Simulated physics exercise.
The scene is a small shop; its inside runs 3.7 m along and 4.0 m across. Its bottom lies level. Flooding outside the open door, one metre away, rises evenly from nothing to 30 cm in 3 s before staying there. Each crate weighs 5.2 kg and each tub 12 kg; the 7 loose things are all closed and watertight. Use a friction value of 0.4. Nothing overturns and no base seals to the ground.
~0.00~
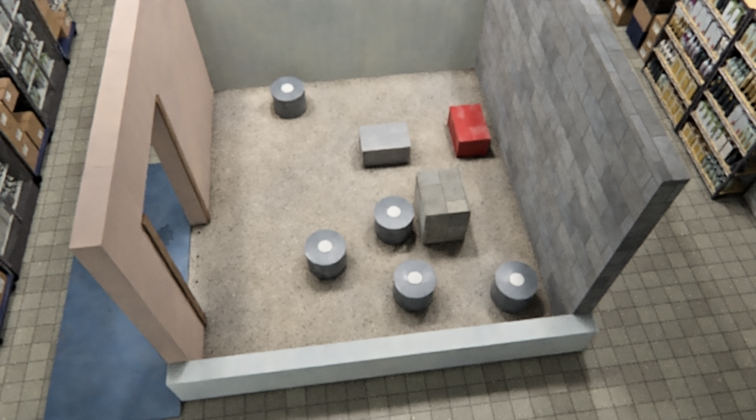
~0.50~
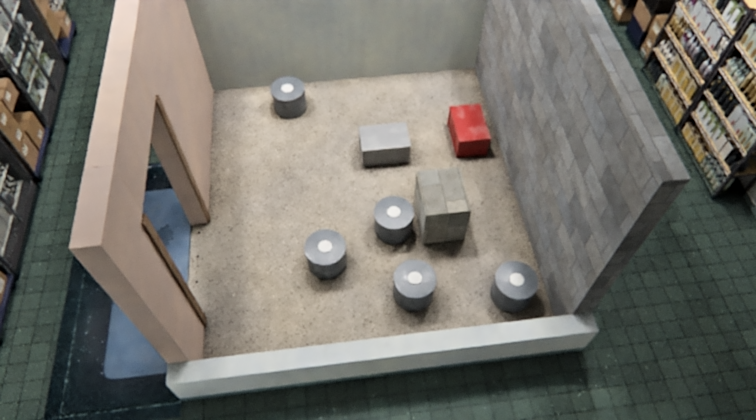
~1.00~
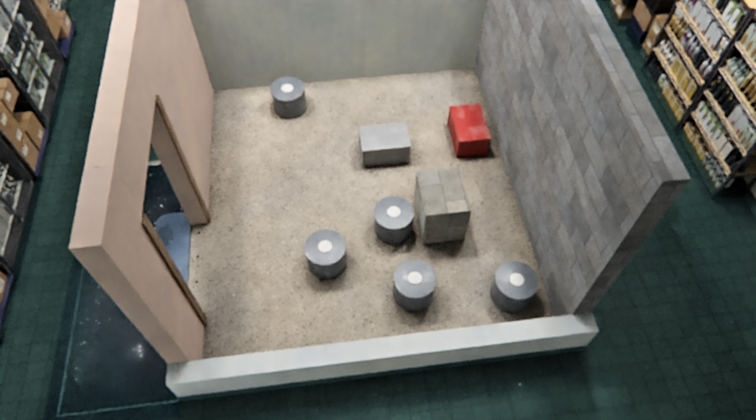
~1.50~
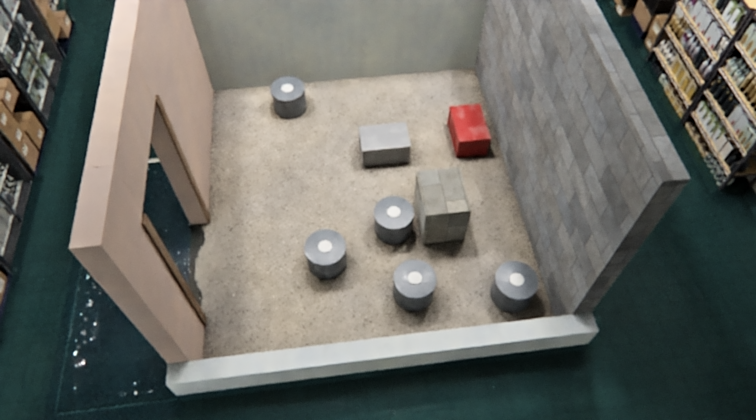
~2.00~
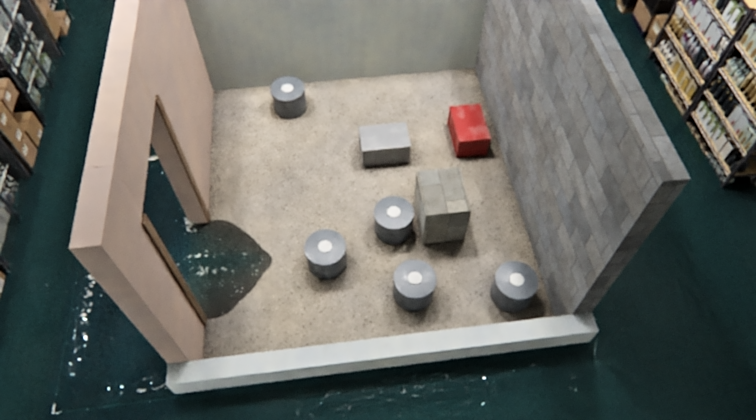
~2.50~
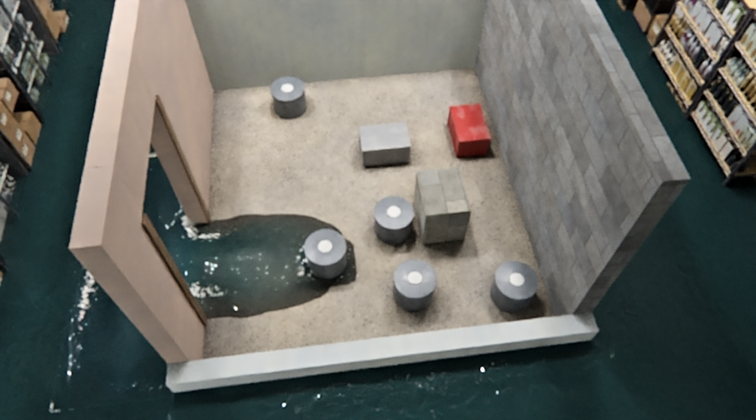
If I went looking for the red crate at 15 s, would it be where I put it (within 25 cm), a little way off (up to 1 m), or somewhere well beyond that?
You would find it well beyond that.
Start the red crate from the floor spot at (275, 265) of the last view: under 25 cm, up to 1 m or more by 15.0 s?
Looks like it is swept a long way.
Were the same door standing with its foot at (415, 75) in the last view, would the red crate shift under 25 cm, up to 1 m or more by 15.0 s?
Then the red crate is swept a long way.
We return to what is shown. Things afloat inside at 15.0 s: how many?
At that moment it comes to 7.
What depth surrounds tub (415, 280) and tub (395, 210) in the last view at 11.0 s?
Close to 17 and 11 centimetres.
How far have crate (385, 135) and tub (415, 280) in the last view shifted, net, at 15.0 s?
The first is 30 cm from its start, the second 200 cm.
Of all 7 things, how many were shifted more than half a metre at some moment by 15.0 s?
Result: 7.
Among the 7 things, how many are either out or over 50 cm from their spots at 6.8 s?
5.
After 3.5 s the red crate is near (470, 122), 0.0 m from its start, aground; 0 afloat.
After 6.8 s the red crate is near (477, 98), 0.3 m from its start, afloat; 6 afloat.
After 11.0 s the red crate is near (371, 68), 1.5 m from its start, afloat; 7 afloat.
After 15.0 s the red crate is near (227, 133), 3.0 m from its start, afloat; 7 afloat.
